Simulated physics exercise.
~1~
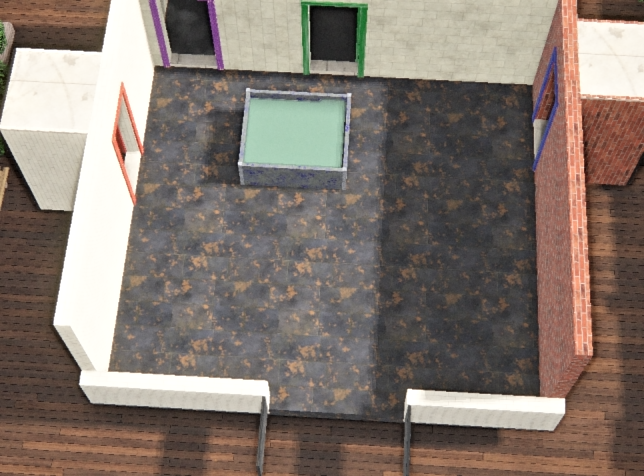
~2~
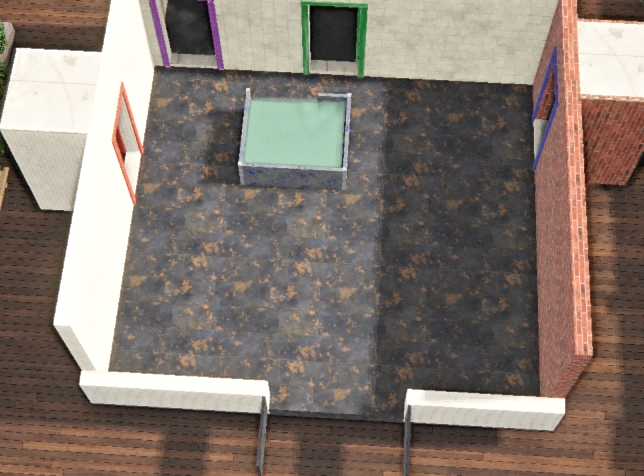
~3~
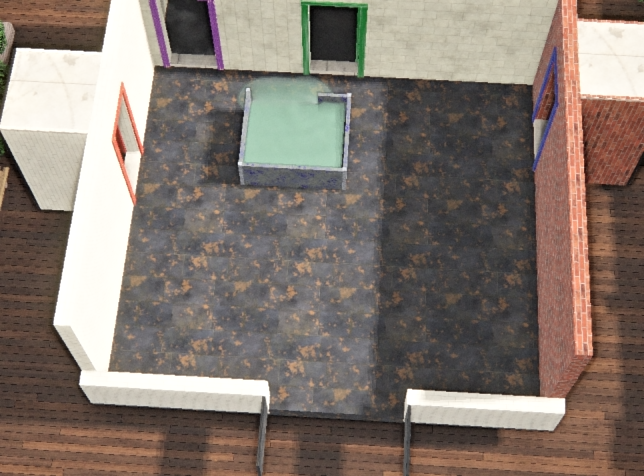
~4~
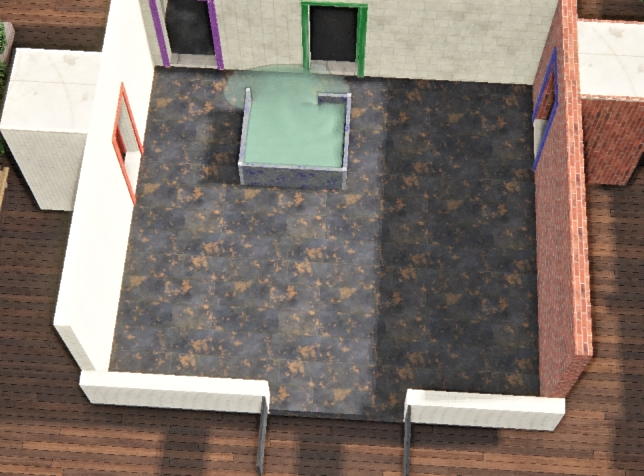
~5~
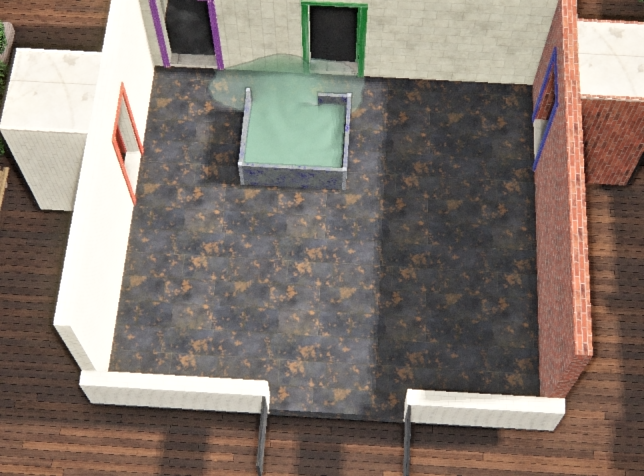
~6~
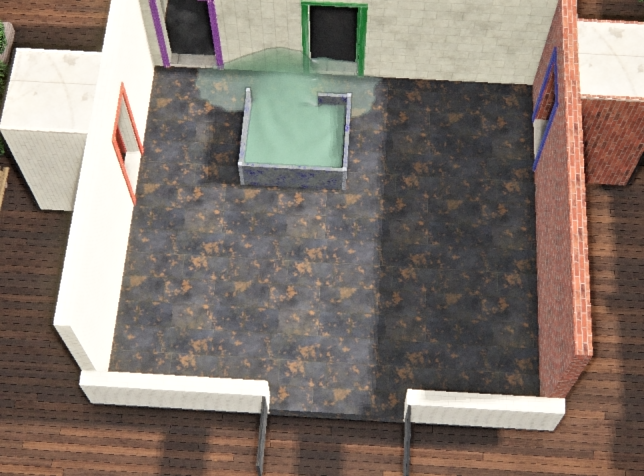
Green water poured out through a gap in the far side of the tank and spread across the dark floor behind it, widening left and right beneath the purple and green doorways.
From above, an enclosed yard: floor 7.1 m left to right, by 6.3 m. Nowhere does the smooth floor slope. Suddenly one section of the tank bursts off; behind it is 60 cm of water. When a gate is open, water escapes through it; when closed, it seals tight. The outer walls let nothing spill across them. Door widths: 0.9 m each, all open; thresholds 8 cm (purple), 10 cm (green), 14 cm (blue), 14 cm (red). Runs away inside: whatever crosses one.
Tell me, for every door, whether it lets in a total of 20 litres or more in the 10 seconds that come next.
For every door: The purple door does; the green door does; the blue door does not; the red door does not.
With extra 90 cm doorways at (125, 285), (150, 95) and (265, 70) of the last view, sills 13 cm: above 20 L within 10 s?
Check each in turn: The first fails, the second succeeds, the third succeeds.
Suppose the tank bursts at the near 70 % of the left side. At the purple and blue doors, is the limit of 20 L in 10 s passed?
Purple beyond, blue short.
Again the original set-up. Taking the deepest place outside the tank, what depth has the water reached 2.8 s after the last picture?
Some 18 cm deep.
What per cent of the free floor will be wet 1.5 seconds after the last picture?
Close to 20 in a hundred parts are wet.
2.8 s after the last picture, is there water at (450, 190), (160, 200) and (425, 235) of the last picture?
Listed in sequence, the spots are drenched, drenched and bone dry.
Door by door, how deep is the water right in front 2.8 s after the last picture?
Measured in centimetres, the purple door gives 11, the green door 13, the blue door 12 and the red door 7.
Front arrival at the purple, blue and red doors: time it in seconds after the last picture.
Times: Purple 0.1 seconds, blue 1.8 seconds, red 1.2 seconds.
Then, 0.7 s after the last picture water covers 10 % of the floor and is deepest (42 cm) near (279, 79); purple door 12 cm at the sill, 0 L in, green door 23 cm at the sill, 56 L in, blue door not reached, red door not reached.
Then, 1.5 s after the last picture water covers 20 % of the floor and is deepest (30 cm) near (154, 73); purple door 11 cm at the sill, 6 L in, green door 18 cm at the sill, 97 L in, blue door not reached, red door 7 cm at the sill, 0 L in.
Then, 2.8 s after the last picture water covers 40 % of the floor and is deepest (18 cm) near (164, 73); purple door 11 cm at the sill, 25 L in, green door 13 cm at the sill, 120 L in, blue door 12 cm at the sill, 0 L in, red door 7 cm at the sill, 0 L in.
Then, 5.3 s after the last picture water covers 65 % of the floor and is deepest (10 cm) near (163, 81); purple door 8 cm at the sill, 40 L in, green door 7 cm at the sill, 127 L in, blue door 6 cm at the sill, 0 L in, red door 5 cm at the sill, 0 L in.
Then, 9.3 s after the last picture water covers 90 % of the floor and is deepest (6 cm) near (470, 406); purple door 5 cm at the sill, 41 L in, green door 4 cm at the sill, 127 L in, blue door 4 cm at the sill, 0 L in, red door 3 cm at the sill, 0 L in.
